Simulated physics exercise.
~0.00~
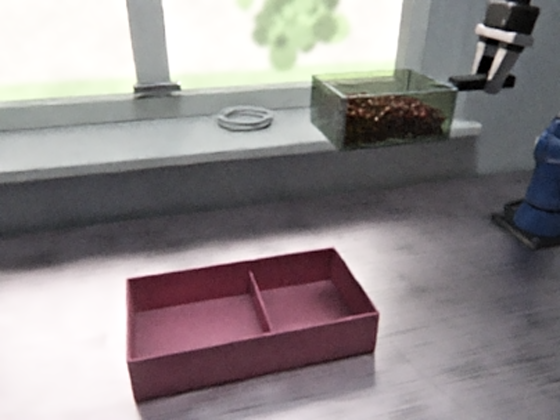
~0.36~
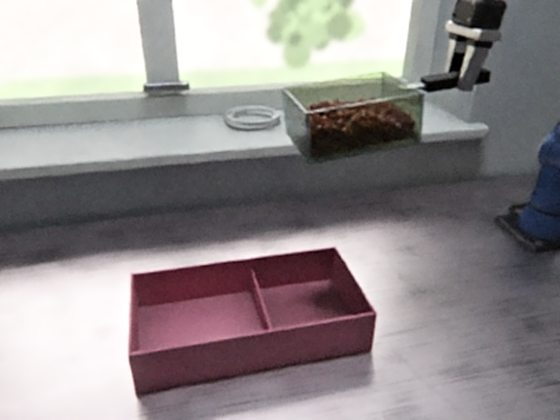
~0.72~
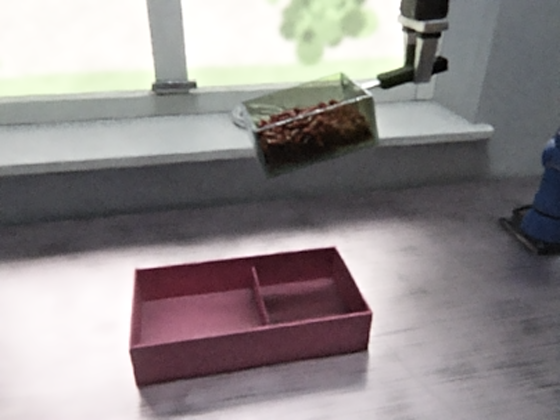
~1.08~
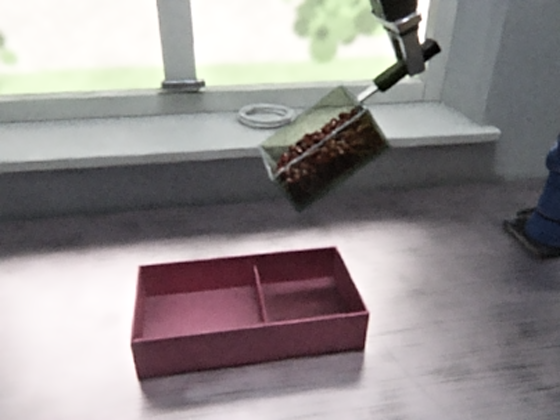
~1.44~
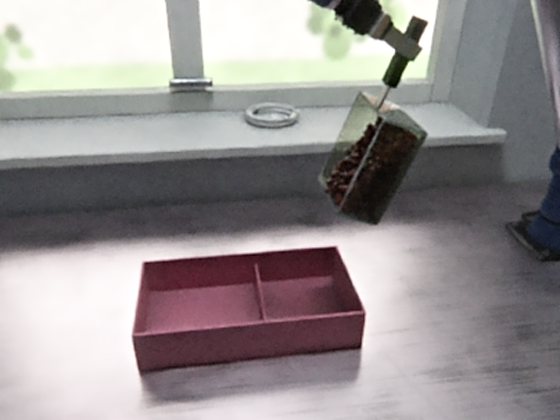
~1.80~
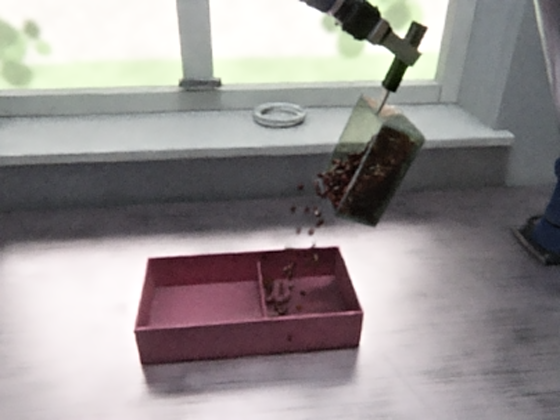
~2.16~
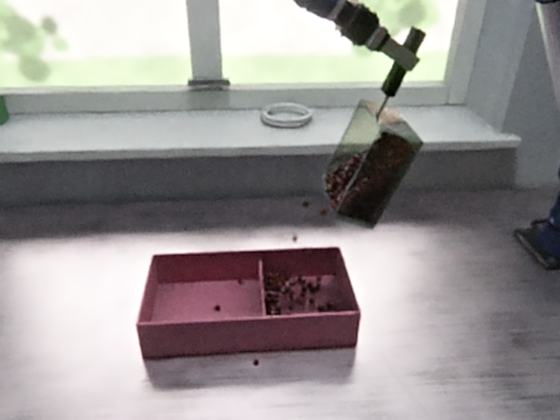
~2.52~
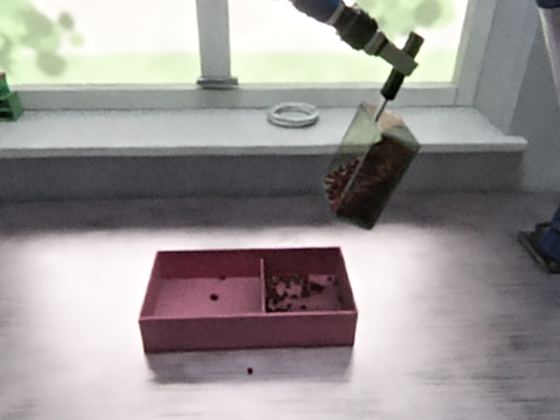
A robot arm carrying a clear box of dark beads leftward, tipping it and spilling some into a divided red crate, mostly the right compartment.
